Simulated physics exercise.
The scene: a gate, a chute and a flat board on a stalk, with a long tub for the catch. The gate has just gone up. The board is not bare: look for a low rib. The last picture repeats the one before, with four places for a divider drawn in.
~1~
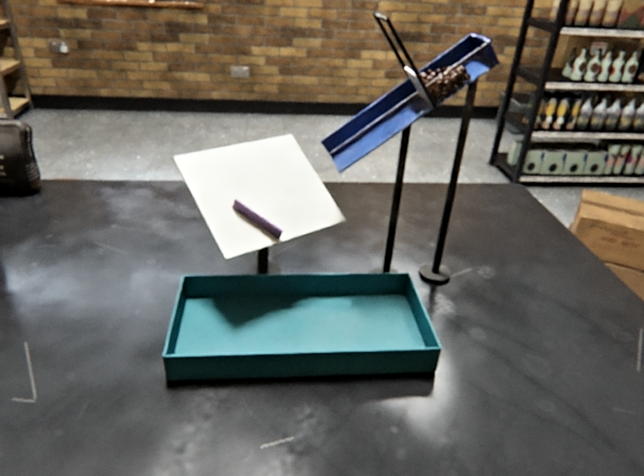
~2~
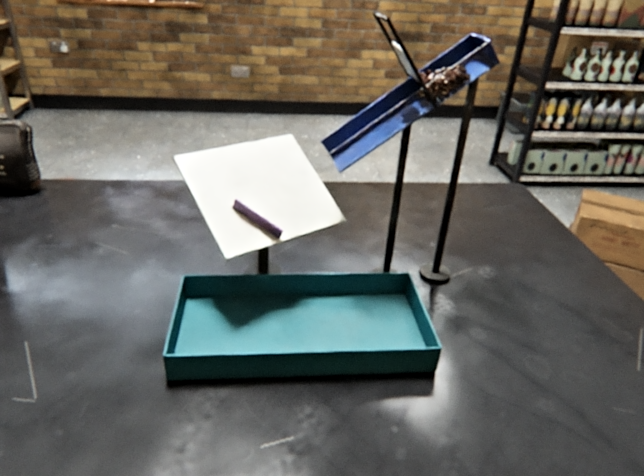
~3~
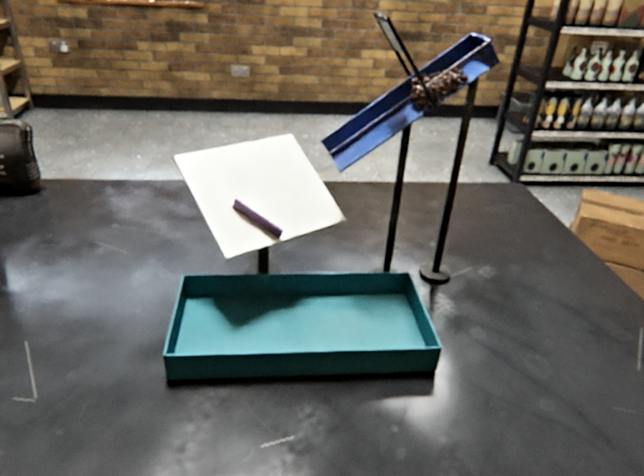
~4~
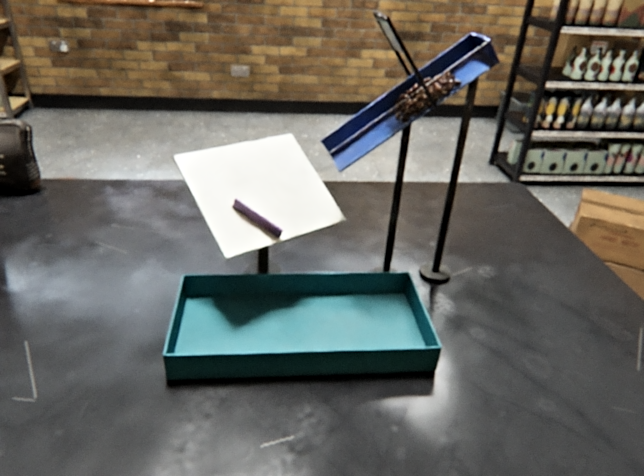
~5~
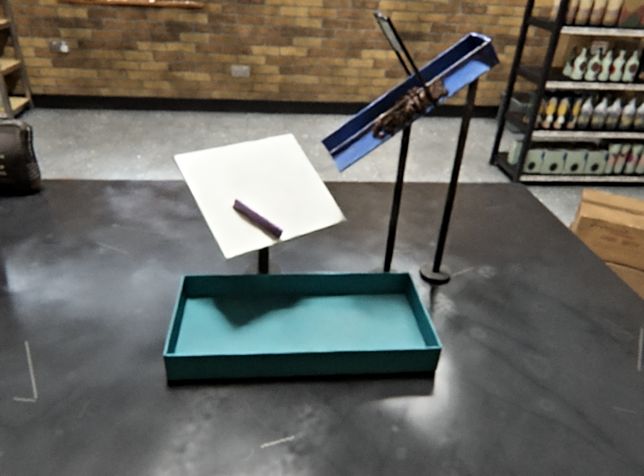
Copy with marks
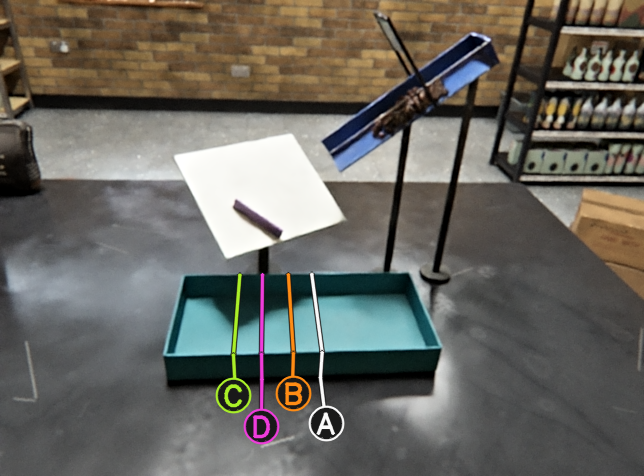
We see a raised gate on a sloping blue chute, with a pale tilted board bearing a dark rib and a long teal tub below. The clustered small brown balls begin sliding down the chute toward the left, spreading out slightly.
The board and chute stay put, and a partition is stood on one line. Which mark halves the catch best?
A works best here.
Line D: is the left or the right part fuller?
The right side.
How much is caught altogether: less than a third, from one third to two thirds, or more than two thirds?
About that: More than two thirds.
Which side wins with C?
Right.
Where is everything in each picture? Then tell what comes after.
The first frame shows load behind the gate near (434, 82), chocolate balls; lip of the chute near (336, 166), sloping fairly steeply.
The second frame shows middle of the board near (263, 189), tilted fairly steeply; middle of its low edge near (291, 238); of its high edge near (237, 144).
The third frame shows front corners of the tub near (164, 355) and (441, 347), empty; front of the load near (413, 97).
The fourth frame shows middle of the load near (425, 96); its front near (398, 117), close to a quarter of the way to the lip; rib from (235, 198) to (283, 231).
The fifth frame shows middle of the load near (410, 107); its front near (375, 135), close to half of the way to the lip.
On the marked copy, line A crosses the front rim at (322, 351); line B crosses the front rim at (293, 352); line C crosses the front rim at (233, 353); line D crosses the front rim at (261, 353).
Choosing A, of what is caught, close to half on the left of the divider, close to half on the right.
Choosing B, of what is caught, a small share on the left of the divider, the bulk on the right.
Choosing C, of what is caught, only a few on the left of the divider, all but a few on the right.
Choosing D, of what is caught, a small share on the left of the divider, all but a few on the right.
